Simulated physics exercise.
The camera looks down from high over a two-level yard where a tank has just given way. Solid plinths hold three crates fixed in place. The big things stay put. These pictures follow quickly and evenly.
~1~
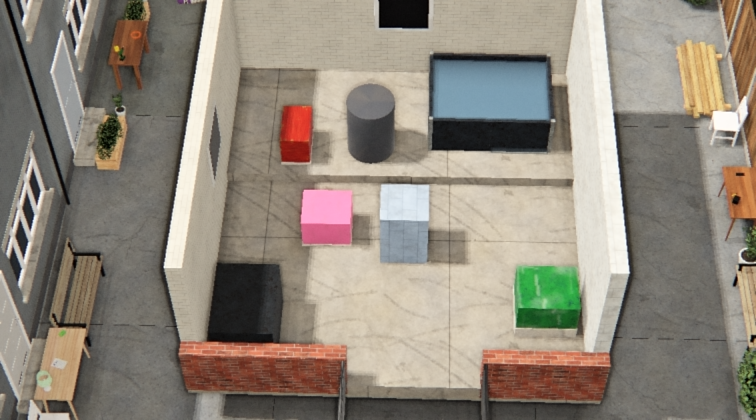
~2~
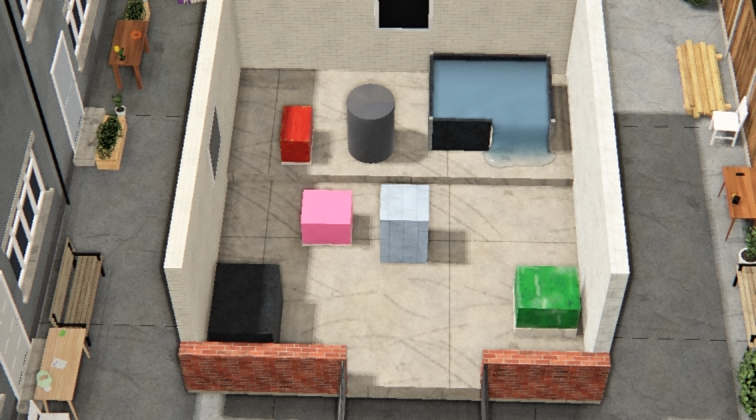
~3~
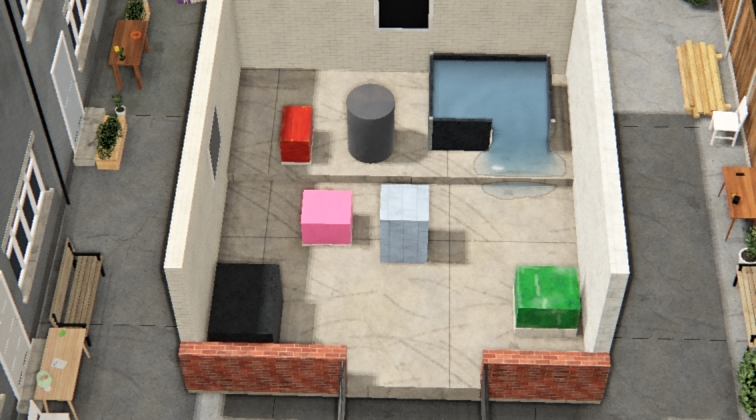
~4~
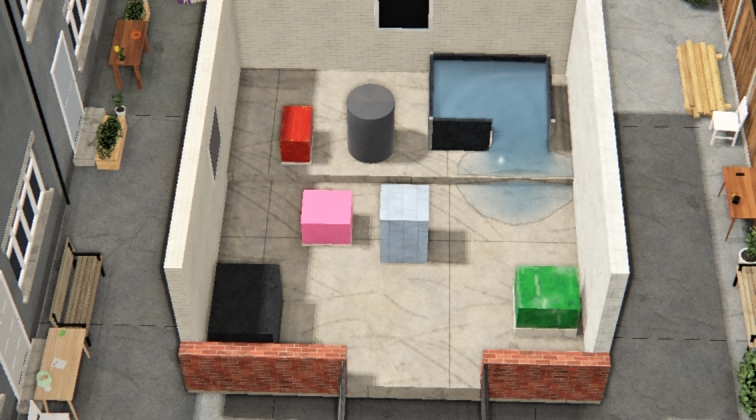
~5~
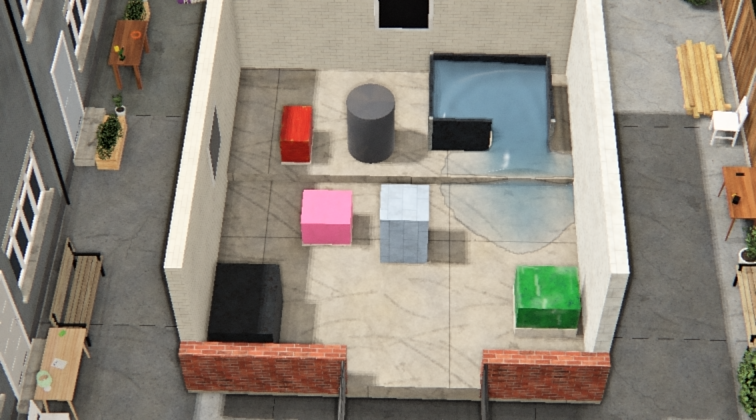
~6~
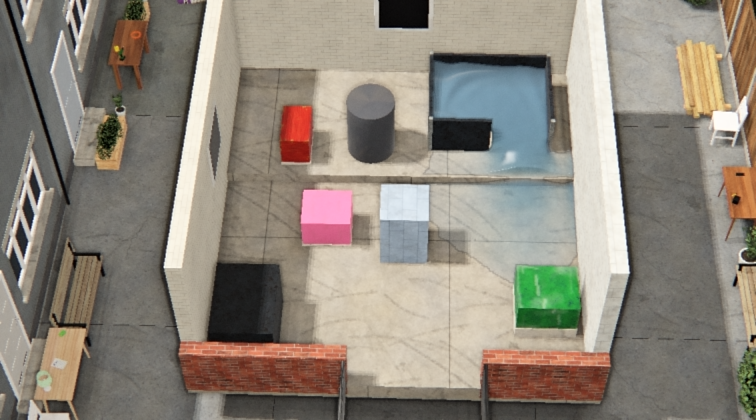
The video shows a walled two-level yard with colored blocks and a dark cylinder, where an open tank gives way at its front right, and water pours through the gap, over the step and across the lower floor.
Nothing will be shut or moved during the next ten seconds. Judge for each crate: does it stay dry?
Outcome: The pink crate sits too low; the green crate sits too low; the red crate sits high enough.
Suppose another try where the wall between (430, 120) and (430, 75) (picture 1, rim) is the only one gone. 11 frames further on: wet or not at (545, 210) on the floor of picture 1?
At that spot: Parched.
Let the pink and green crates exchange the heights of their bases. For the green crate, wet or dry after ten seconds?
For the green crate, the answer is that it is drenched.
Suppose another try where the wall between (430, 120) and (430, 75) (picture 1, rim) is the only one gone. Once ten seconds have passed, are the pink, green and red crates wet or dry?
Here goes: Pink crate - hit; green crate - left alone; red crate - hit.
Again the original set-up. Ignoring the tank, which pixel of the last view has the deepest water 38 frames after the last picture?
That spot is close to (228, 184).
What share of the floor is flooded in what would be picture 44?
My guess is around 65 in a hundred.
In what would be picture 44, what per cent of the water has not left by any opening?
Roughly 86 out of every hundred parts.
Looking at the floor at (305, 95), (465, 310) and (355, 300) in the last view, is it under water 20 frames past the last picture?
Status per point, in sequence: Unwetted, then waterlogged, then waterlogged.
A moment on, water covers 25 % of the floor; the pink crate not reached, the green crate water round its plinth, the red crate not reached.
Next, water covers 35 % of the floor; the pink crate water round its plinth, the green crate water round its plinth, the red crate not reached.
Then, water covers 50 % of the floor; the pink crate water round its plinth, the green crate water round its plinth, the red crate not reached.
Later, water covers 65 % of the floor; the pink crate water round its plinth, the green crate water round its plinth, the red crate not reached.
In the end, water covers 65 % of the floor; the pink crate was topped, the green crate was topped, the red crate stayed above the water.
